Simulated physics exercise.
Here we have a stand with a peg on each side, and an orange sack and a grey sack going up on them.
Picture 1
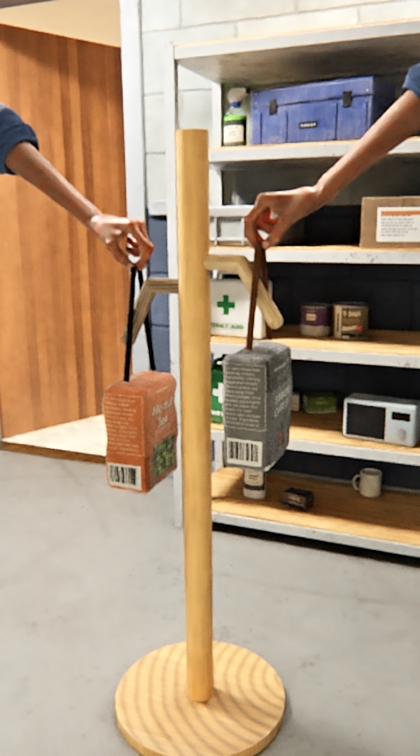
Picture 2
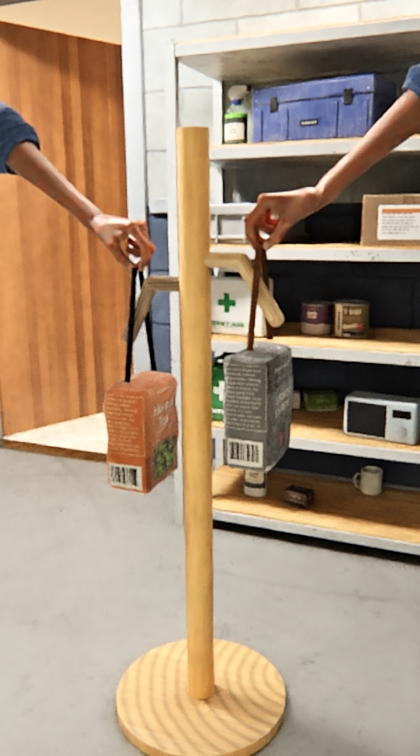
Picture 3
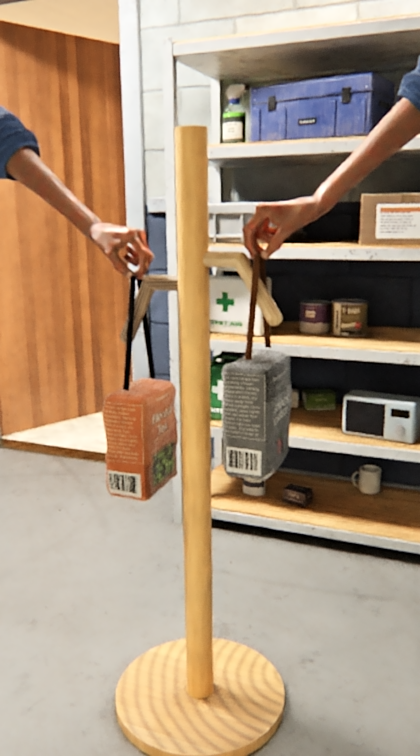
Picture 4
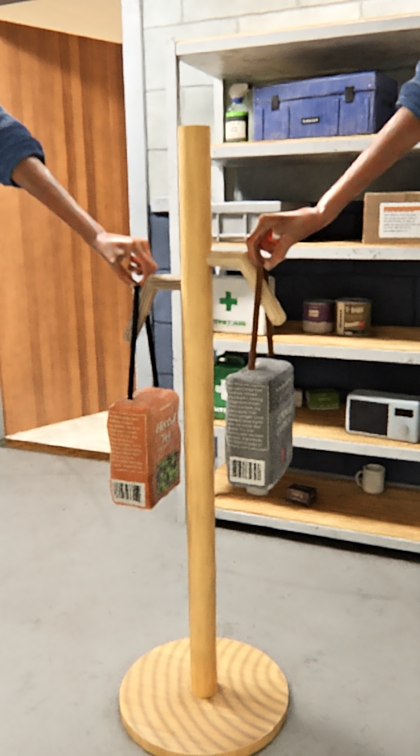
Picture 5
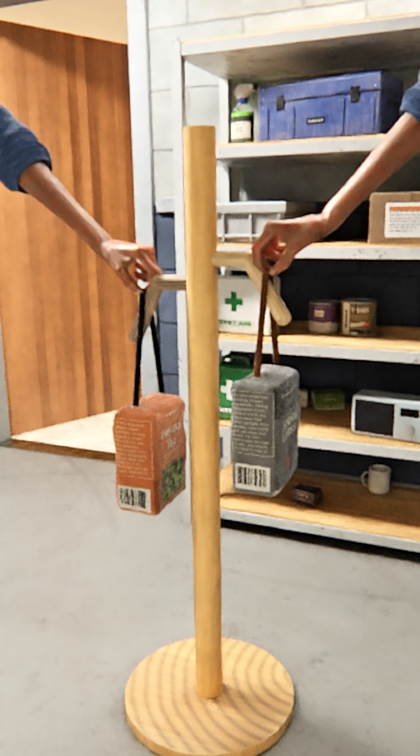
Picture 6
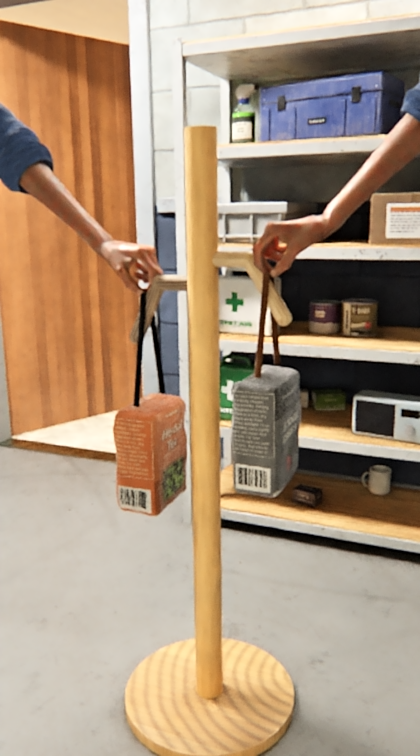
Two hands lowering an orange sack and a grey sack by their straps slightly beside a pegged wooden stand, shelves behind.
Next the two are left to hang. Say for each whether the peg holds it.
In the end the orange sack comes down and the grey sack slips off its peg.
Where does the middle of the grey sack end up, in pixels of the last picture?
Around (213, 669).
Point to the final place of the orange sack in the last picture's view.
Around (158, 642).
Then, 0.28 s on from there, orange sack falling near (155, 547); grey sack falling near (267, 531).
Then, 0.54 s on from there, orange sack on the floor near (156, 643); grey sack on the floor near (229, 660).
Then, 0.80 s on from there, orange sack on the floor near (158, 642); grey sack on the floor near (223, 661).
In the end, orange sack on the floor near (158, 642); grey sack on the floor near (213, 669). The orange sack slips off its peg and the grey sack drops to the floor.
